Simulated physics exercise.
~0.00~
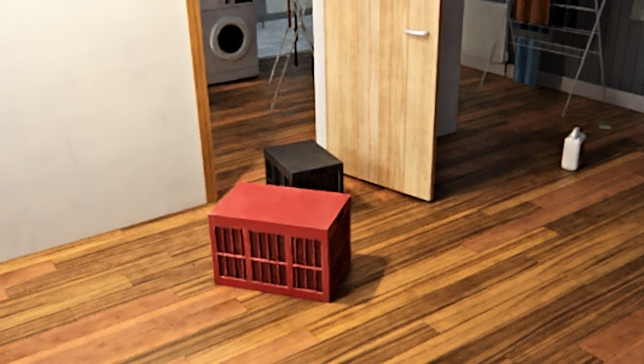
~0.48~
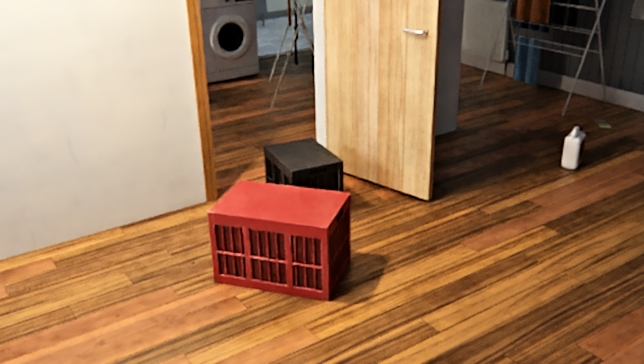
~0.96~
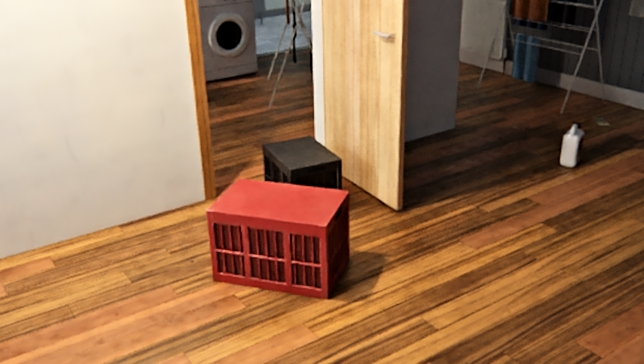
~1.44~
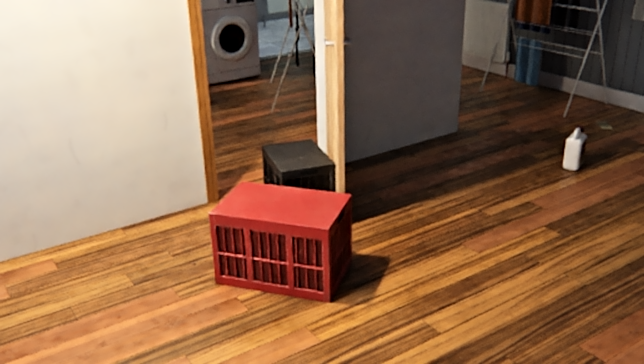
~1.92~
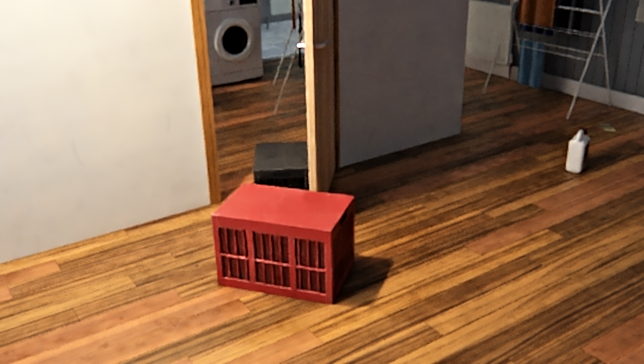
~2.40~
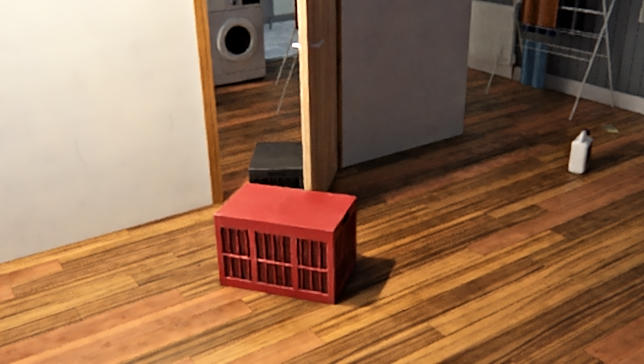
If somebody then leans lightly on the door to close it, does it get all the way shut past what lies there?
No, the door stops short of closing, with the black chest still lying in its way.
